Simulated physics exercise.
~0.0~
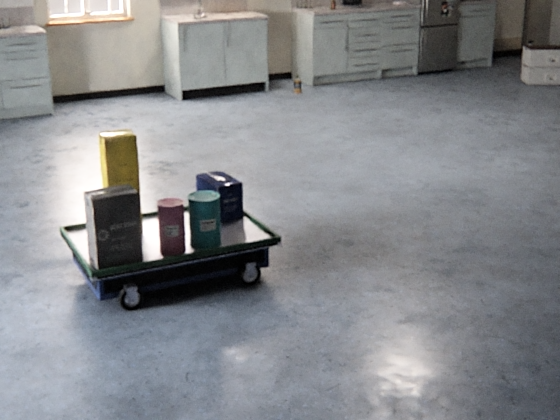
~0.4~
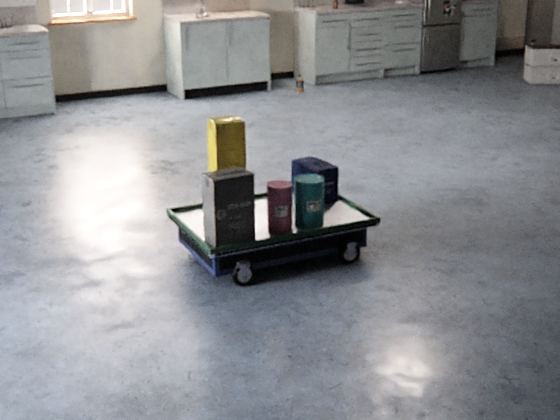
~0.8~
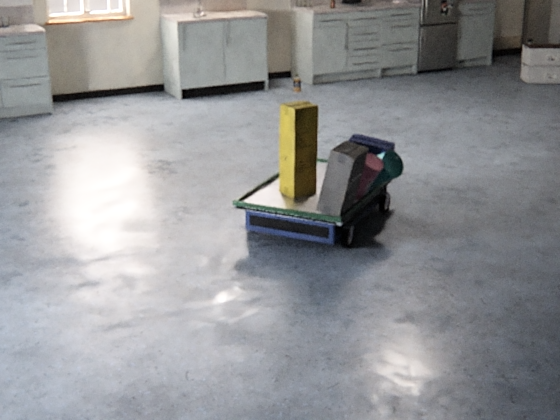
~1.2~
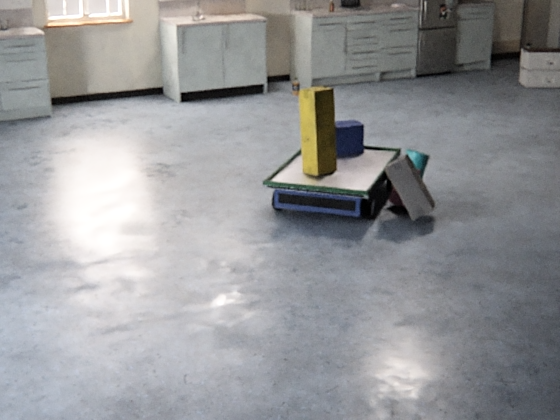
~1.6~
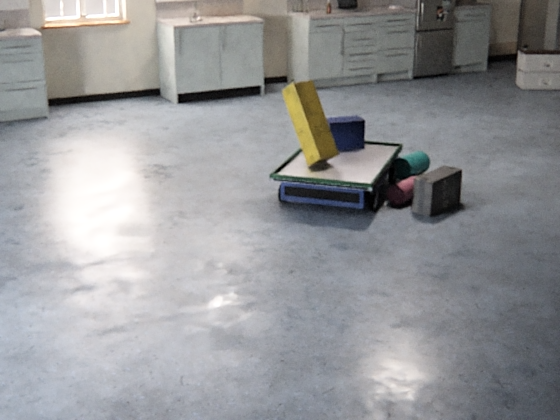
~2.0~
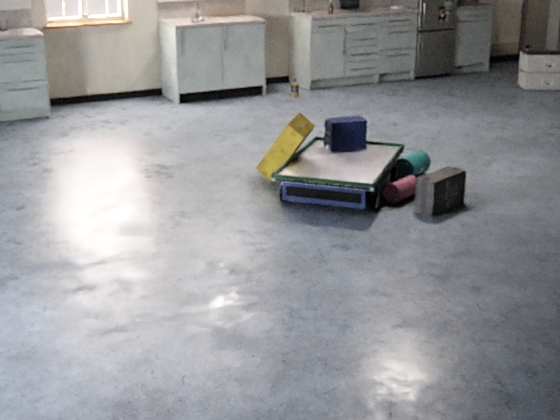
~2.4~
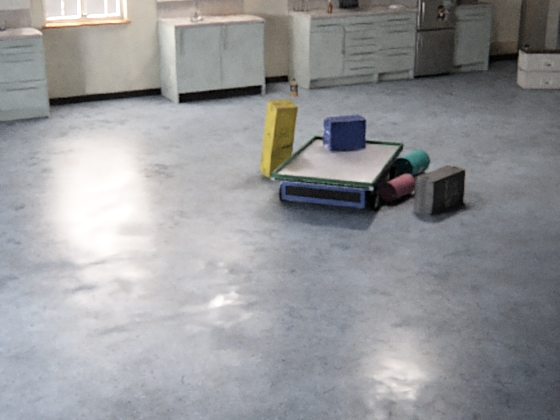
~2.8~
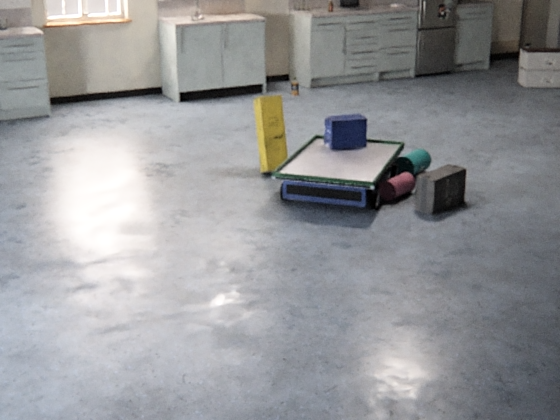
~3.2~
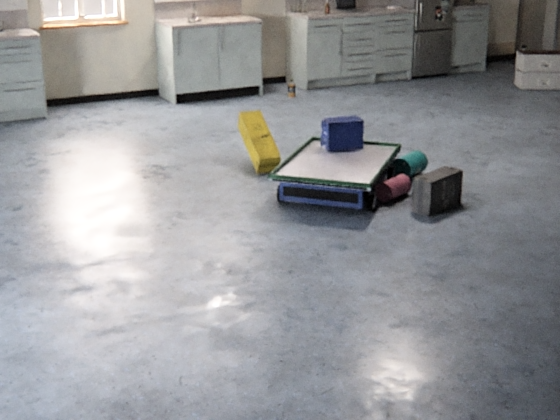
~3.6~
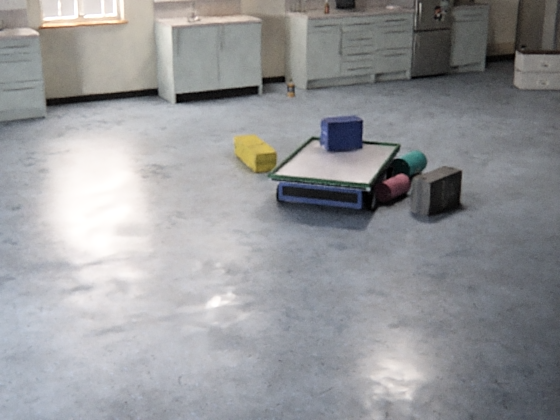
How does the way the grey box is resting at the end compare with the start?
At the start the grey box stands upright on the cart, while at the end it lies on its side on the floor to the right of the cart.
